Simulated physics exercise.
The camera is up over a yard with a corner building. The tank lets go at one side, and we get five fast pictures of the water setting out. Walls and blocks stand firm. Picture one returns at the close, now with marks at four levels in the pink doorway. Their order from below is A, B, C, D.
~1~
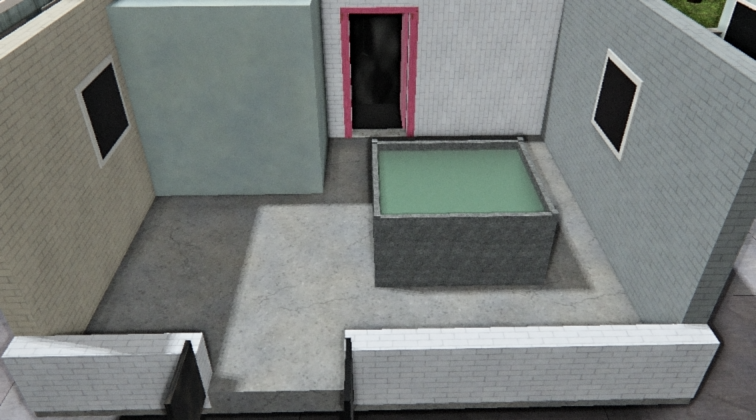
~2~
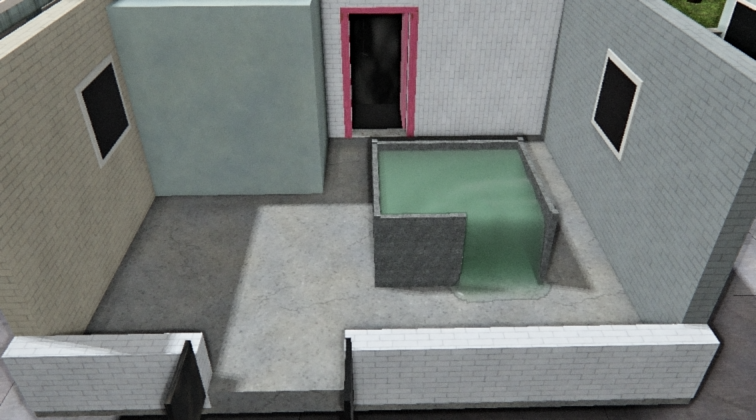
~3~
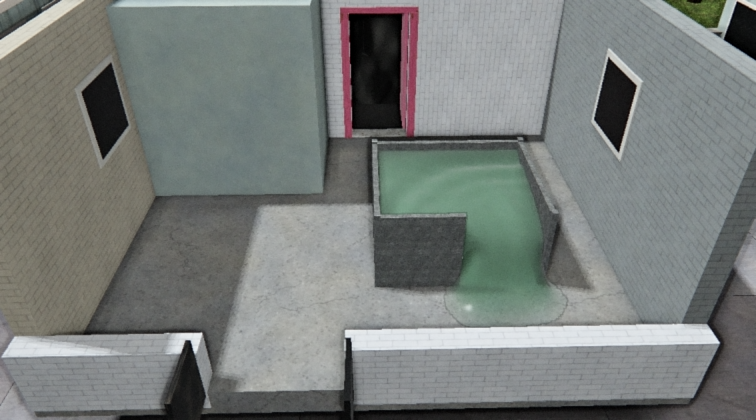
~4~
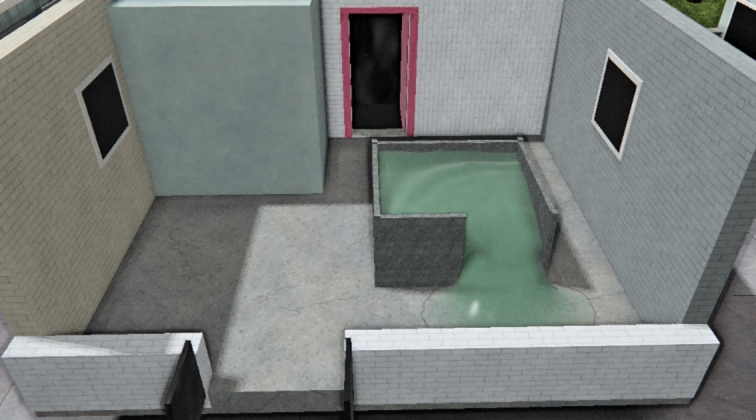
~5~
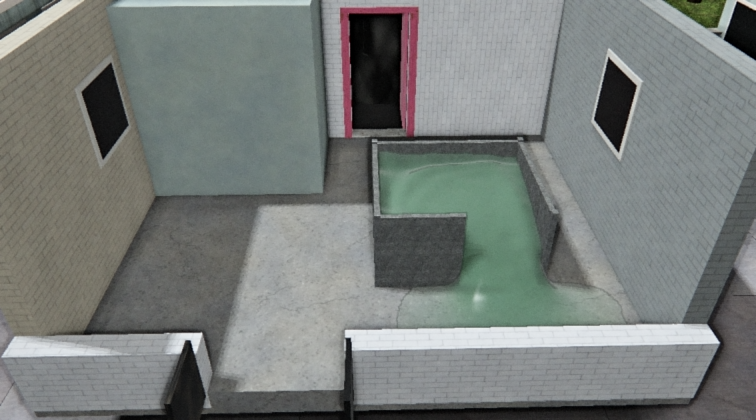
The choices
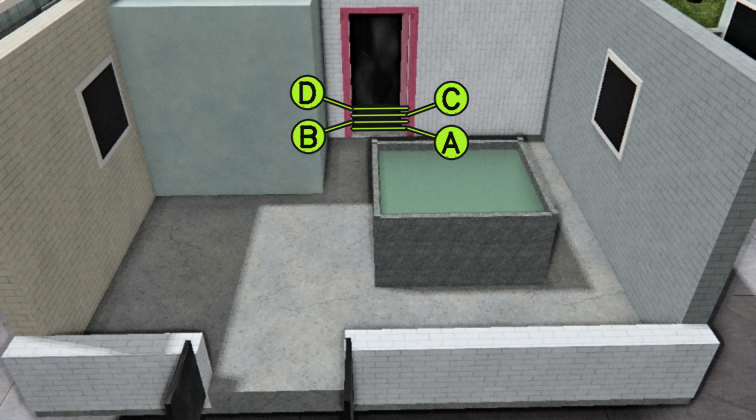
The clip opens on a walled yard with a pink-framed doorway and a raised stone tank of still green water. Part of the tank's front wall is then gone at the right, and water pours through the gap, spreading across the paving to the low white front wall.
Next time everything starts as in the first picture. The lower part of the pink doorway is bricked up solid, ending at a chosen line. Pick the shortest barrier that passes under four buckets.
Take A.
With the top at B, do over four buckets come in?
No, not at all.
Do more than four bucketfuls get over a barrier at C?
No.
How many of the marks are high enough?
All of the four.
On the marked copy, A at (379, 128); B at (379, 121); C at (379, 115); D at (379, 108); from the bottom up A, B, C, D.
With A, nothing gets over.
With B, nothing gets over.
With C, nothing gets over.
With D, nothing gets over.
